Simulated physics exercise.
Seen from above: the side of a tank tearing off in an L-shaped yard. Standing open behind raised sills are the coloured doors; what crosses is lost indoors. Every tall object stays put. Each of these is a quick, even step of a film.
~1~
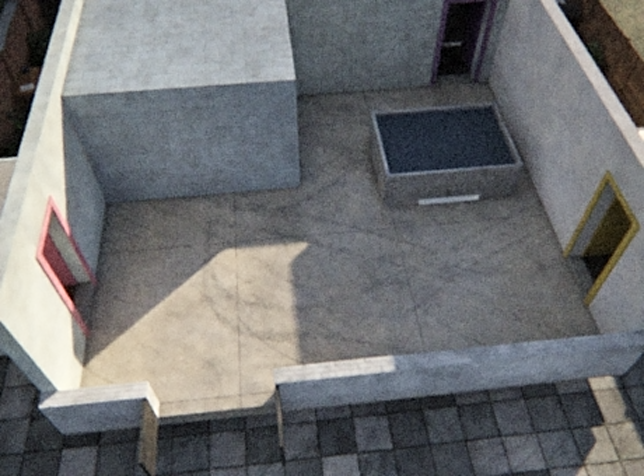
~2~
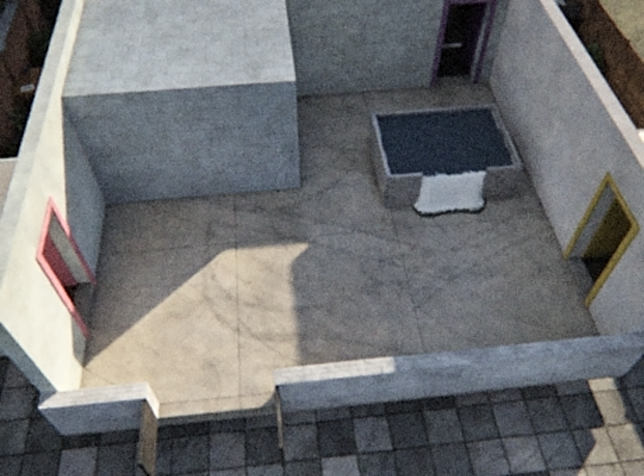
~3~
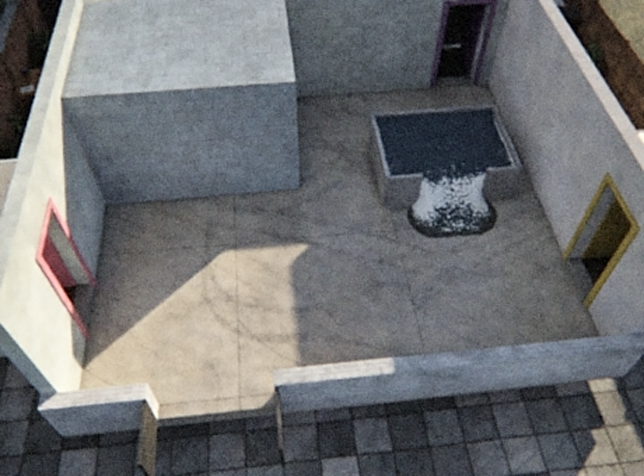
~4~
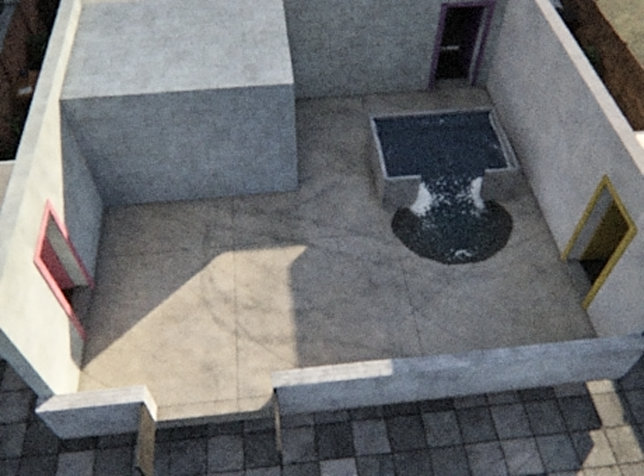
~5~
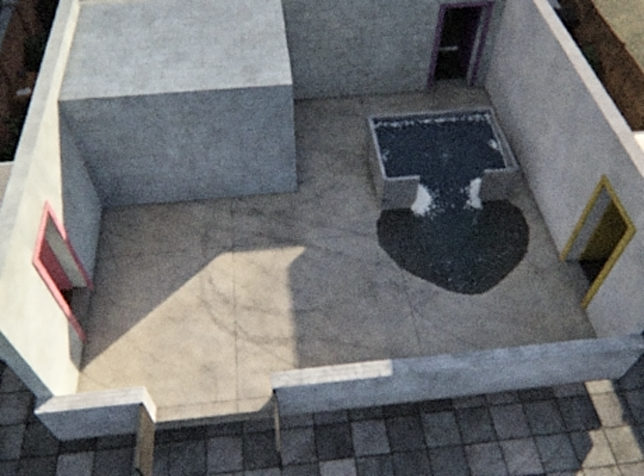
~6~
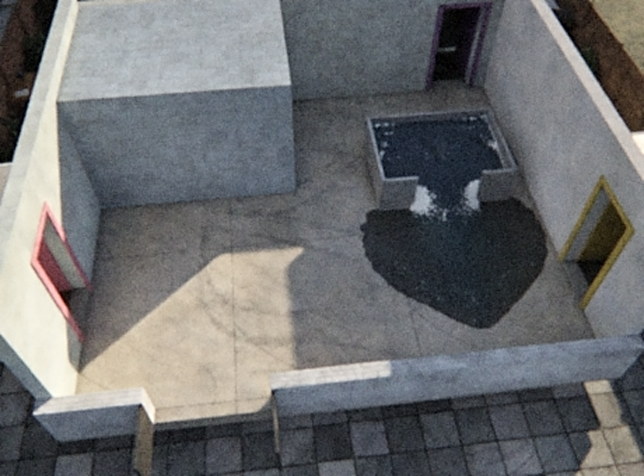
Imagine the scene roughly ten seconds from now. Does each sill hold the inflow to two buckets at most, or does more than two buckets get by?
At the end, the purple door does not surpass two buckets; the yellow door surpasses two buckets; the pink door does not surpass two buckets.
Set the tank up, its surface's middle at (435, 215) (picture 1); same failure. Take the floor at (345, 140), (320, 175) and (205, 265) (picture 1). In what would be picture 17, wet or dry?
The three spots read left dry, left dry, left dry.
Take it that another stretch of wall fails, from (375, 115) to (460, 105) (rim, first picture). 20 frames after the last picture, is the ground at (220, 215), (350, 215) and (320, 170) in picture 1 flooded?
Bone-dry, submerged, submerged.
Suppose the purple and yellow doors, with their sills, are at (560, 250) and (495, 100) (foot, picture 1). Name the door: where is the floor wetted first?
That would be the purple-painted one.
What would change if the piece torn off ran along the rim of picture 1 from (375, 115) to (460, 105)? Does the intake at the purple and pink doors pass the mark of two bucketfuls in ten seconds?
Purple: Above, pink: Below.
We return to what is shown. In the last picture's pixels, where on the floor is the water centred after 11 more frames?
My reading is close to (448, 235).
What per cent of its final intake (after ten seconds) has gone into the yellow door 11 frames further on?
I'd put it at about 10 per cent.
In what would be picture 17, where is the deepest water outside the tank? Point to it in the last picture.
Close to (553, 364), I'd say.
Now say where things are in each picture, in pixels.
The tank at (444, 141) is whole and still, in the first frame.
The front is at (418, 211), out from the gap at (450, 189), in the second frame.
Water pours out at (450, 192) and has run to (427, 233), in the third frame.
The front is at (466, 260), out from the gap at (448, 194), in the fourth frame.
Water pours out at (446, 194) and has run to (460, 289), in the fifth frame.
Water pours out at (445, 195) and has run to (481, 324), in the sixth frame.
A moment on, water covers 30 % of the floor; the purple door not reached, the yellow door wet at the sill, nothing in, the pink door not reached.
Next, water covers 35 % of the floor; the purple door not reached, the yellow door over two buckets in, the pink door not reached.
Then, water covers 45 % of the floor; the purple door not reached, the yellow door over two buckets in, the pink door not reached.
Later, water covers 65 % of the floor; the purple door not reached, the yellow door far over two buckets in, the pink door wet at the sill, nothing in.
In the end, water covers 80 % of the floor; the purple door wet at the sill, nothing in, the yellow door far over two buckets in, the pink door wet at the sill, nothing in.
